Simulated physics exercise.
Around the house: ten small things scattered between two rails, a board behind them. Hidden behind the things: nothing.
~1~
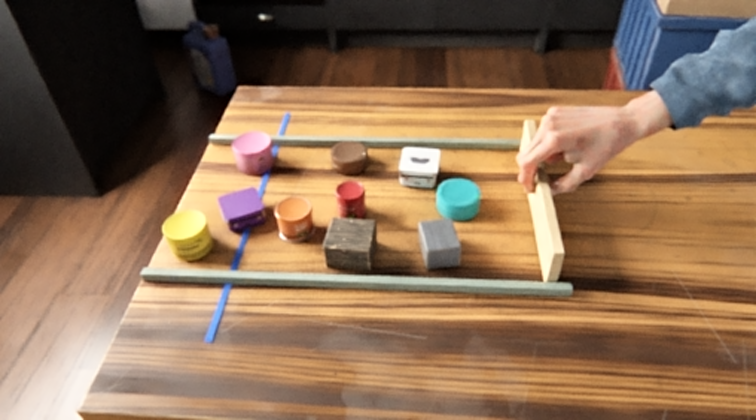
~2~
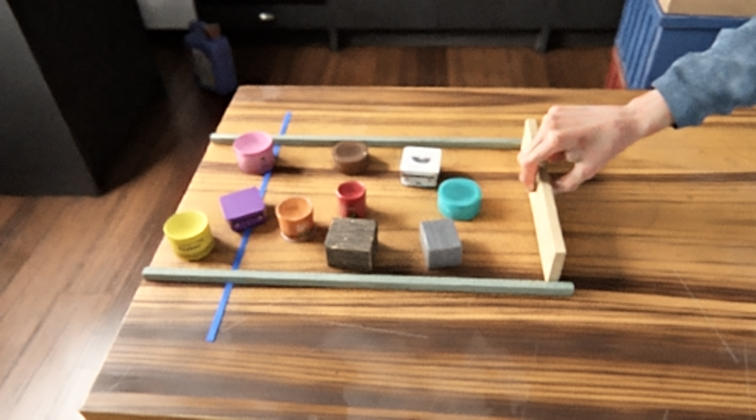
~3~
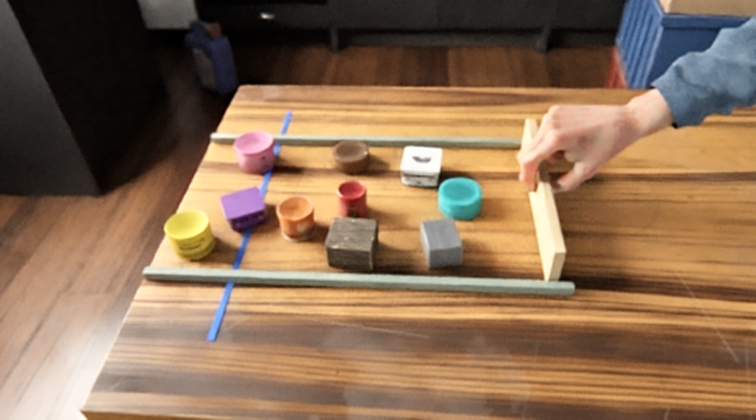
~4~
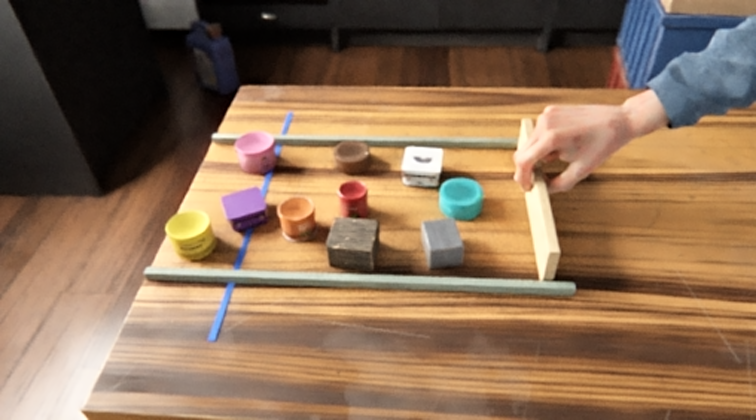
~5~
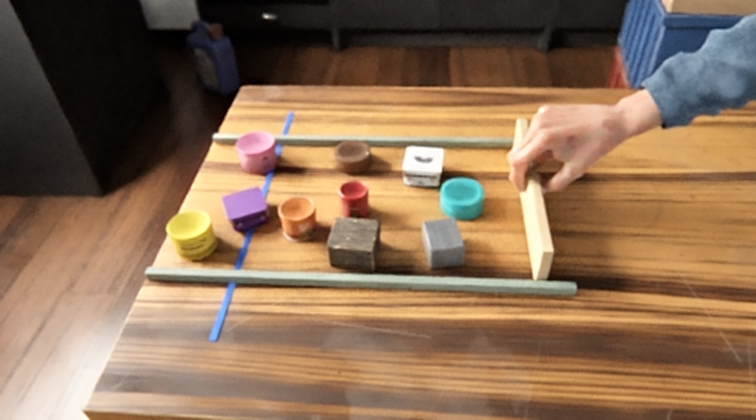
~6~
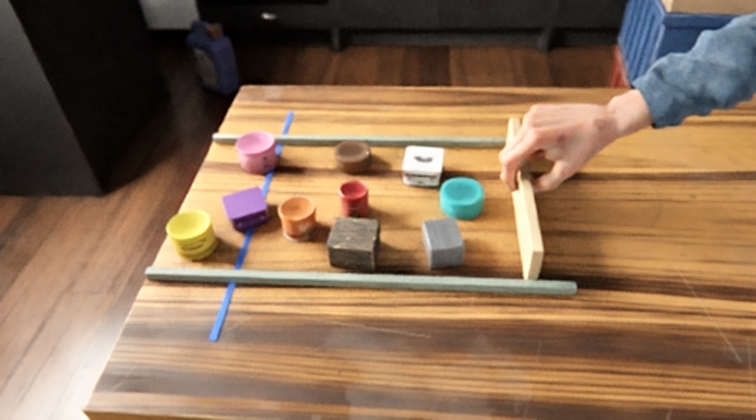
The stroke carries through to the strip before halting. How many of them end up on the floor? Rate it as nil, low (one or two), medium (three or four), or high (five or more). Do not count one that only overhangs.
Low, one or two.
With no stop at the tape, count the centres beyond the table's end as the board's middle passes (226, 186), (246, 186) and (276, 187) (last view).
Respectively, 6, 2 and 0.
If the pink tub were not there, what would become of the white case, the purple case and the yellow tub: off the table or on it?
White case: Still there; purple case: Still there; yellow tub: Over the edge.
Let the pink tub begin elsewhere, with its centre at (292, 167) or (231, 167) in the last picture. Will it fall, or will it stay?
First: Safe; second: Safe.
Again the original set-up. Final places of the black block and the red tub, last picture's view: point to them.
The black block finishes at (184, 248); the red tub finishes at (232, 209).
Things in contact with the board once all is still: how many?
My count gives 3.
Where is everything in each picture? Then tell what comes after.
Yellow tub (189, 236); pink tub (254, 154); purple case (243, 210); board (539, 194); tape (257, 203), in the first frame.
Pink tub (255, 153); orange tin (297, 219), in the second frame.
Purple case (245, 210); red tub (353, 201), in the third frame.
Yellow tub (192, 235); black block (354, 244), in the fourth frame.
Pink tub (258, 153); brown lid (353, 157), in the fifth frame.
Yellow tub (193, 235); pink tub (258, 153); purple case (246, 210); board (522, 192); tape (260, 202), in the sixth frame.
Early on, none off yet; yellow tub at rest near (193, 235); pink tub at rest near (258, 153); purple case at rest near (246, 210).
A while later, none off yet; yellow tub at rest near (193, 235); pink tub at rest near (258, 153); purple case moving near (243, 210).
Further along, none off yet; yellow tub moving near (184, 235); pink tub travelled about its own width near (219, 152); purple case travelled about its own width near (220, 201).
Finally, the number that fall off is one or two; lost, pink tub and yellow tub.
